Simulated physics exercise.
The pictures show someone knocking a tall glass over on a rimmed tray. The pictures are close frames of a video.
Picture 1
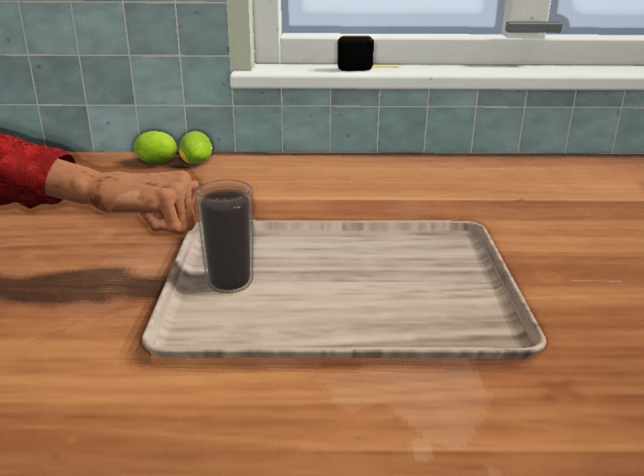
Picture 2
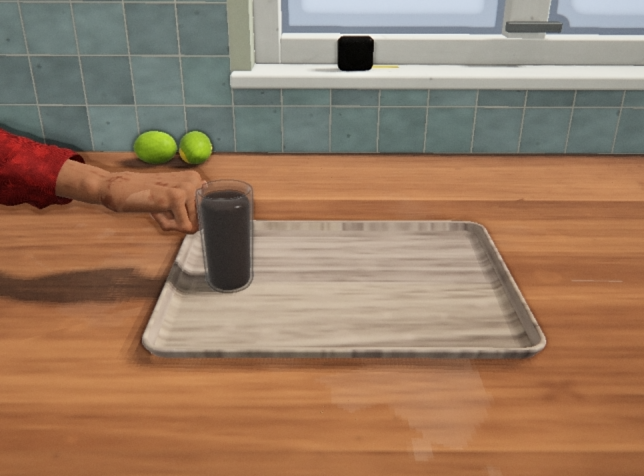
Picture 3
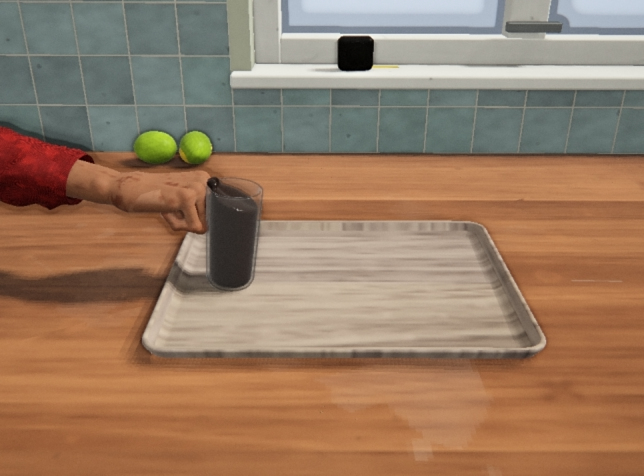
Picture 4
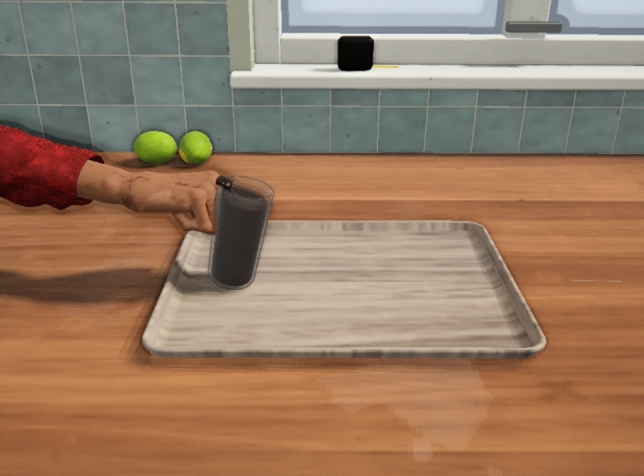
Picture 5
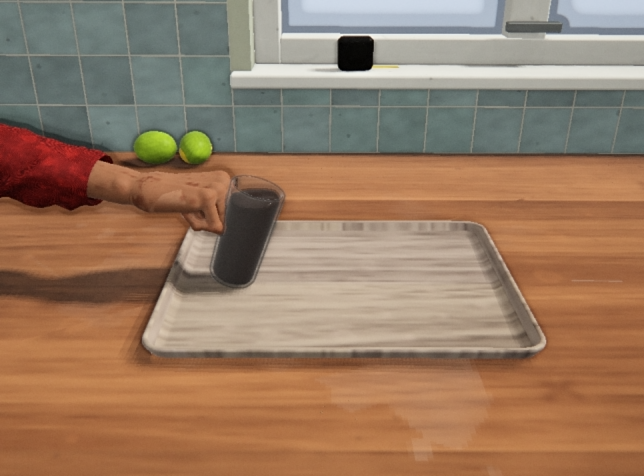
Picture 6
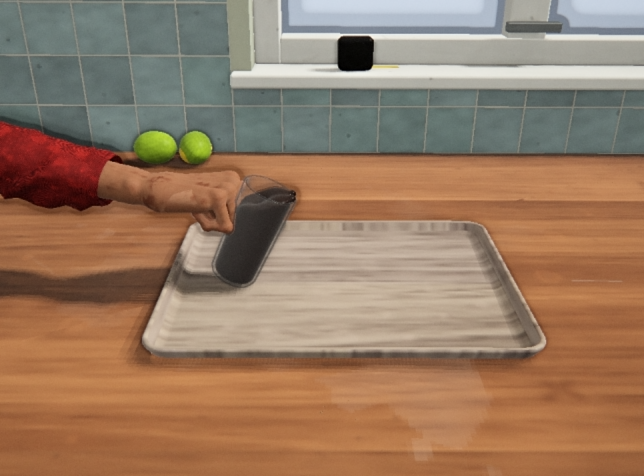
On a wooden counter, a hand tilts a tall dark glass rightward on a tray.
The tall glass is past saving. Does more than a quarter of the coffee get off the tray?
In the end a quarter and more lands beyond the tray.
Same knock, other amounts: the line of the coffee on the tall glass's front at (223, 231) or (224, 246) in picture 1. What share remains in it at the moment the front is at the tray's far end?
First some 65, then 50 per cent.
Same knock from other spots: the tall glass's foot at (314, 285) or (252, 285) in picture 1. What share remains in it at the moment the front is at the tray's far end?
In turn 70 and 65 in a hundred.
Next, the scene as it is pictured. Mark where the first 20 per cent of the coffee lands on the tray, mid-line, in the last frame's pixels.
Around (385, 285).
A moment on, the tall glass is falling and 98 per cent is in the glass, 1 on the tray and 1 above or beyond its rim.
Next, the tall glass lies on its side and 80 per cent is in the glass, 11 on the tray and 9 above or beyond its rim.
Then the tall glass lies on its side and 47 per cent is in the glass, 42 on the tray and 11 above or beyond its rim.
Later the tall glass lies on its side and 25 per cent is in the glass, 42 on the tray and 33 above or beyond its rim.
In the end 67 per cent is held by tray and glass, 33 is off the tray.
